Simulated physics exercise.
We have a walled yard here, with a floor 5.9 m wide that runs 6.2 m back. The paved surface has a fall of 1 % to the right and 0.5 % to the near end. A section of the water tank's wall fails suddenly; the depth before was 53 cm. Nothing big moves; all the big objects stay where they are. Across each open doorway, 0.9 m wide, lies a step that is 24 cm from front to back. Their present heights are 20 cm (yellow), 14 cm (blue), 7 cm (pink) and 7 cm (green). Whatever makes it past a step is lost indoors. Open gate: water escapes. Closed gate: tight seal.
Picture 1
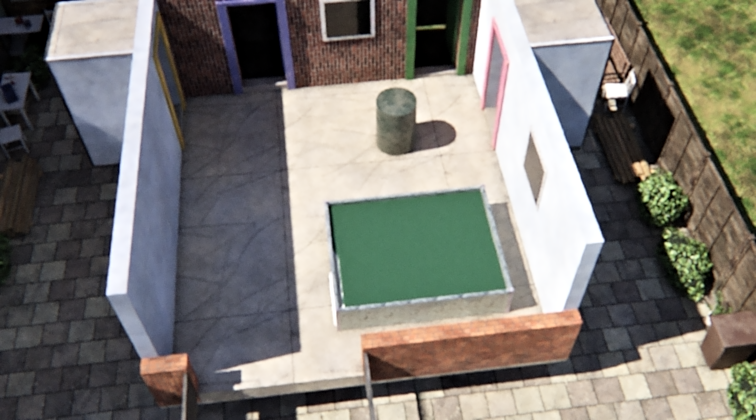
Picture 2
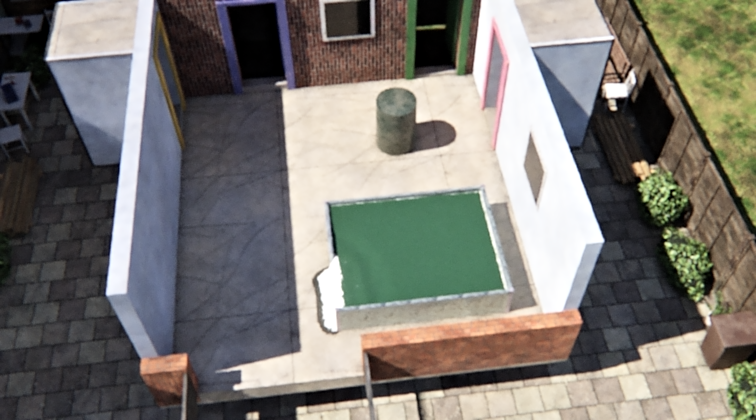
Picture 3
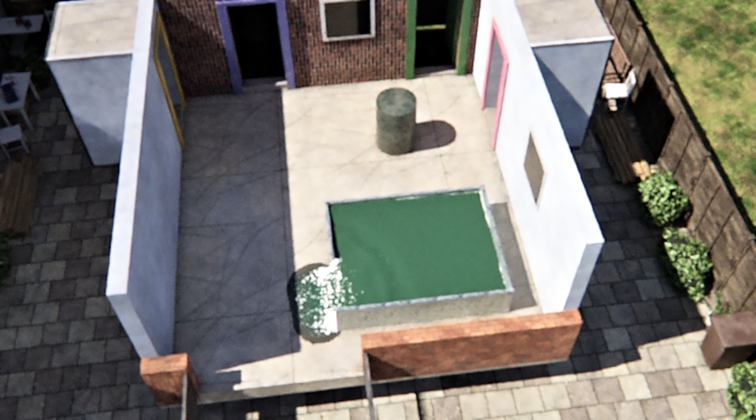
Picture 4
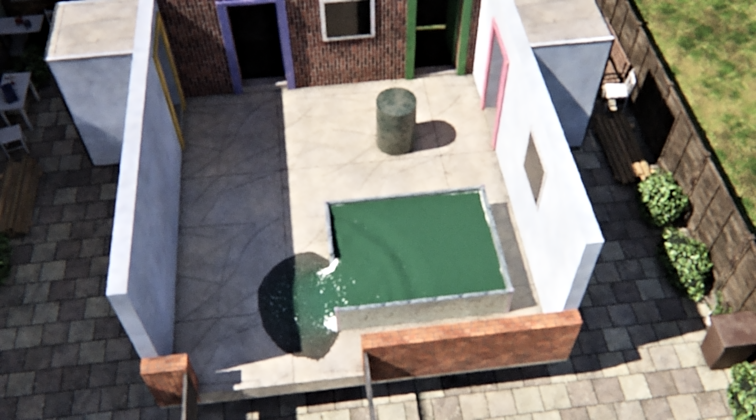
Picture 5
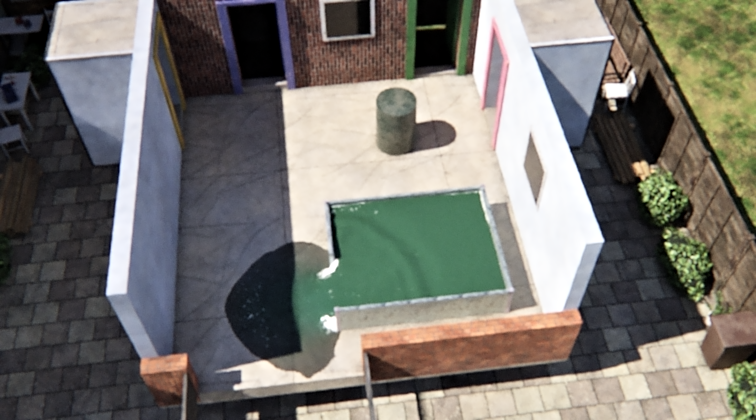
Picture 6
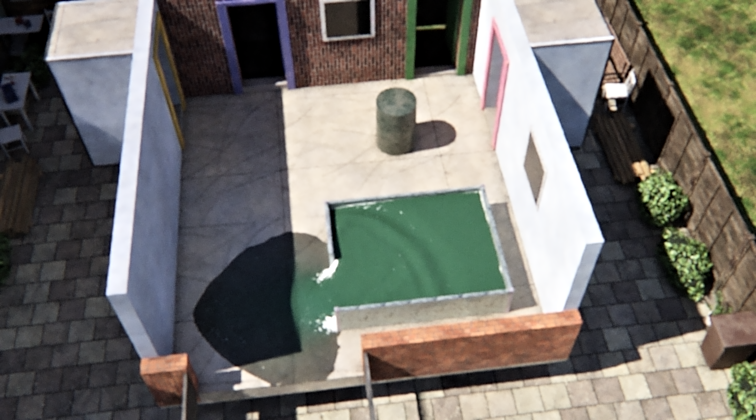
In the video, green water bursts through a gap in the left side of a low rectangular tank in a walled yard, foaming white at first, then spreads leftward across the paved floor in a widening dark patch.
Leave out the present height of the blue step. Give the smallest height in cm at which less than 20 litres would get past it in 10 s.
Close to 6 cm is just enough.
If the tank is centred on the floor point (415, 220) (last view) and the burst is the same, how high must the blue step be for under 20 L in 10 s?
In this case, 6.0 cm or so.
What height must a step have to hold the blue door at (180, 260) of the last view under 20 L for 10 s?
Around 14.0 cm would do it.
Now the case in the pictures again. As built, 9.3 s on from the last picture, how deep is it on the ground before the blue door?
A ruler would read roughly 5.5 cm.
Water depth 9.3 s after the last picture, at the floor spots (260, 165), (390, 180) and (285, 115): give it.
About 2, 3 and 6 cm.
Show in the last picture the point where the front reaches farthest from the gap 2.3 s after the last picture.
In the last picture, around (184, 126).
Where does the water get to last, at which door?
Last: Pink.
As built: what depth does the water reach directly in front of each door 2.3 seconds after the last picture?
Depths in cm: Yellow 1, blue 0, pink 0, green 0.
Then, 0.7 s after the last picture water covers 20 % of the floor, deepest (35 cm) near (173, 381); it has not reached the blue door.
Then, 2.3 s after the last picture water covers 30 % of the floor, deepest (27 cm) near (173, 381); it has not reached the blue door.
Then, 9.3 s after the last picture water covers 80 % of the floor, deepest (11 cm) near (471, 88); 5 cm at the blue door, 0 litres in over its 14 cm step.
At the blue door as built, the water peaked near 10 cm, 4.5 s after the last picture.
With a step of 5.5 cm, 29 litres would have come in within the 10 s; with 7.5 cm, 9 litres. So under 20 litres takes about 6 cm.
